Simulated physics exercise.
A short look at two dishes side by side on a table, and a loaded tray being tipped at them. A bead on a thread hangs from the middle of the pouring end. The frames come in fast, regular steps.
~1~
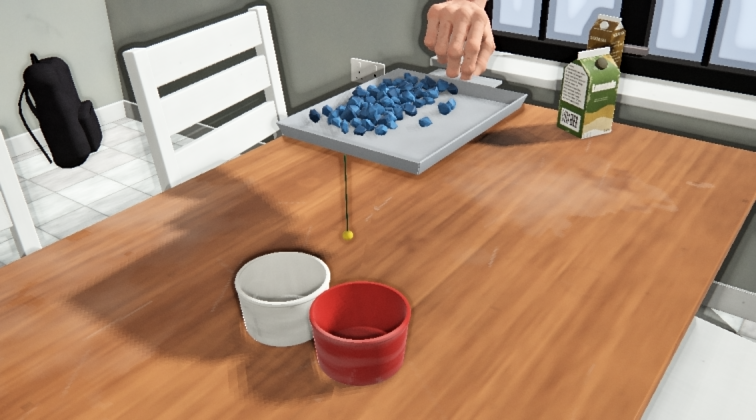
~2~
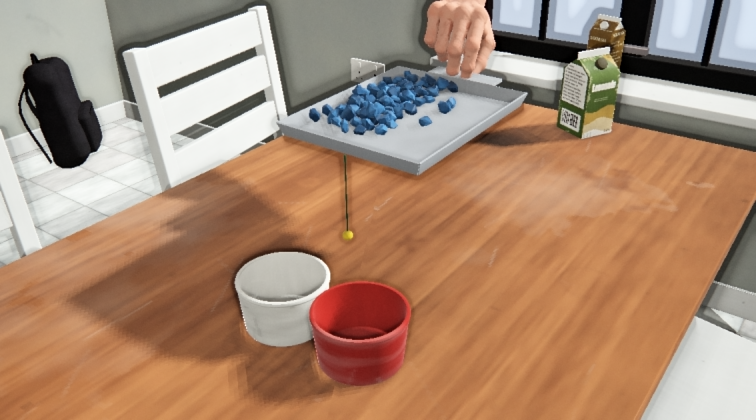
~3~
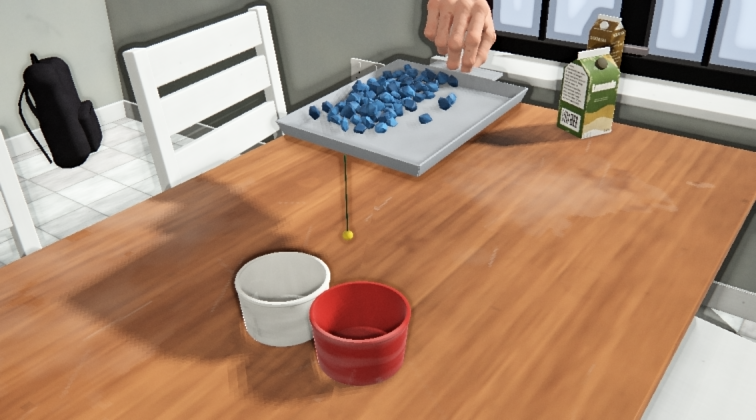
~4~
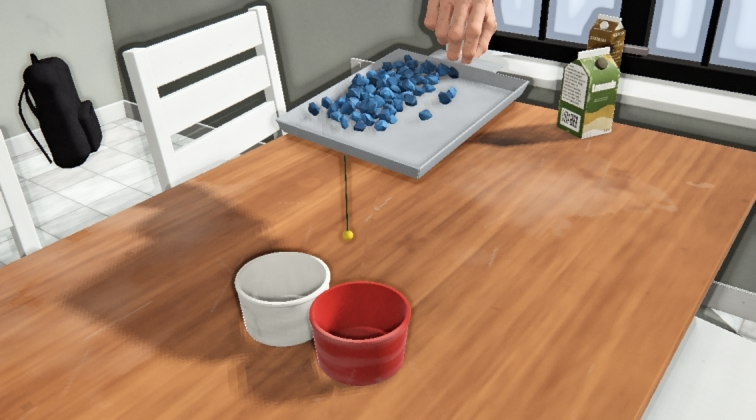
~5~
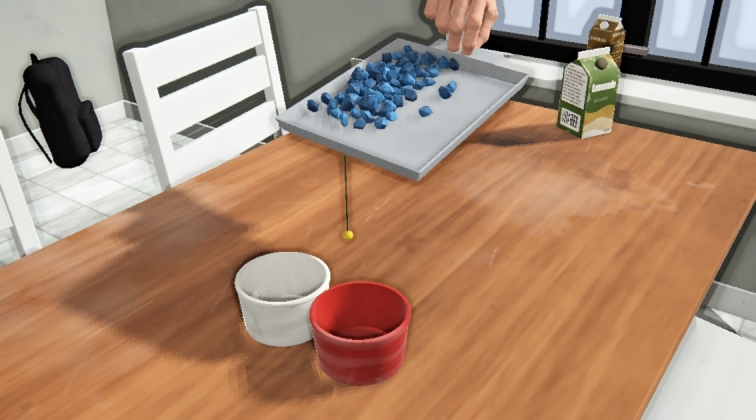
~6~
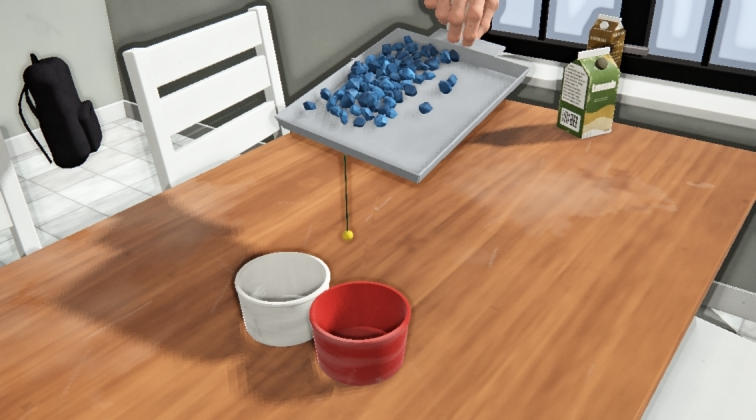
At the start, a hand holds a grey tray of blue stones nearly level above a wooden table, with a yellow bead hanging over a white dish and a red one. The hand then gradually tilts the tray slightly, its near right corner lowest, while the dishes stay still.
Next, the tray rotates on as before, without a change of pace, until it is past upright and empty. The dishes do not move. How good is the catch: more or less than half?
They take less than half between them.
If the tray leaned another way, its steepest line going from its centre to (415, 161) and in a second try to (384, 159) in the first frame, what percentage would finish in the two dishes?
First some 0, then 20 per cent.
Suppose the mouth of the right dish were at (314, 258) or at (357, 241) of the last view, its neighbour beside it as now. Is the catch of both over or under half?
One: Under half. Two: Not half.
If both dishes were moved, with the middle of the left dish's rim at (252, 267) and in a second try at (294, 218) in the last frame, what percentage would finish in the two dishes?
In turn 10 and 0 in a hundred.
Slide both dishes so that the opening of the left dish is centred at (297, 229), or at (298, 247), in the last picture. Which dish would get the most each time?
In turn: The right dish; the dish on the right.
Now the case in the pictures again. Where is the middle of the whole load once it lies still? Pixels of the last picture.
Close to (408, 322).
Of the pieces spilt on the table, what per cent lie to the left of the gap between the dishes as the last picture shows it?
It comes to 0 per cent or so.
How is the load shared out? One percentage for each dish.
About: Left dish 0, right dish 10 per cent.
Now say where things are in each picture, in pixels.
Corners of the pouring end near (284, 122) and (418, 160), level; middle of the load near (384, 103), aquarium stones; left dish near (253, 317); right dish near (330, 355); bead on its thread near (348, 235), in the first picture.
Corners of the pouring end near (284, 122) and (418, 160), level; middle of the load near (384, 101), in the second picture.
Corners of the pouring end near (283, 120) and (418, 162), tipped barely, lowest at the right corner; middle of the load near (384, 97), in the third picture.
Corners of the pouring end near (283, 119) and (418, 165), tipped a little, lowest at the right corner; middle of the load near (384, 92), in the fourth picture.
Corners of the pouring end near (282, 117) and (418, 167), tipped a little, lowest at the right corner; middle of the load near (384, 86), in the fifth picture.
Corners of the pouring end near (282, 115) and (418, 170), tipped a little, lowest at the right corner; middle of the load near (384, 80); left dish near (253, 317); right dish near (330, 355), in the sixth picture.
Shortly afterwards, tray tipped steeply; near two thirds on the tray; a little in the right dish; only a few in the left dish; only a few outside both; near a quarter in the air.
Next, tray tipped right over; a little on the tray; a little in the right dish; only a few in the left dish; near two thirds outside both; a little in the air.
Some moments later, tray tipped past a quarter turn; a little in the right dish; only a few in the left dish; the bulk outside both.
In the end, tray tipped past a quarter turn; a little in the right dish; only a few in the left dish; the bulk outside both.
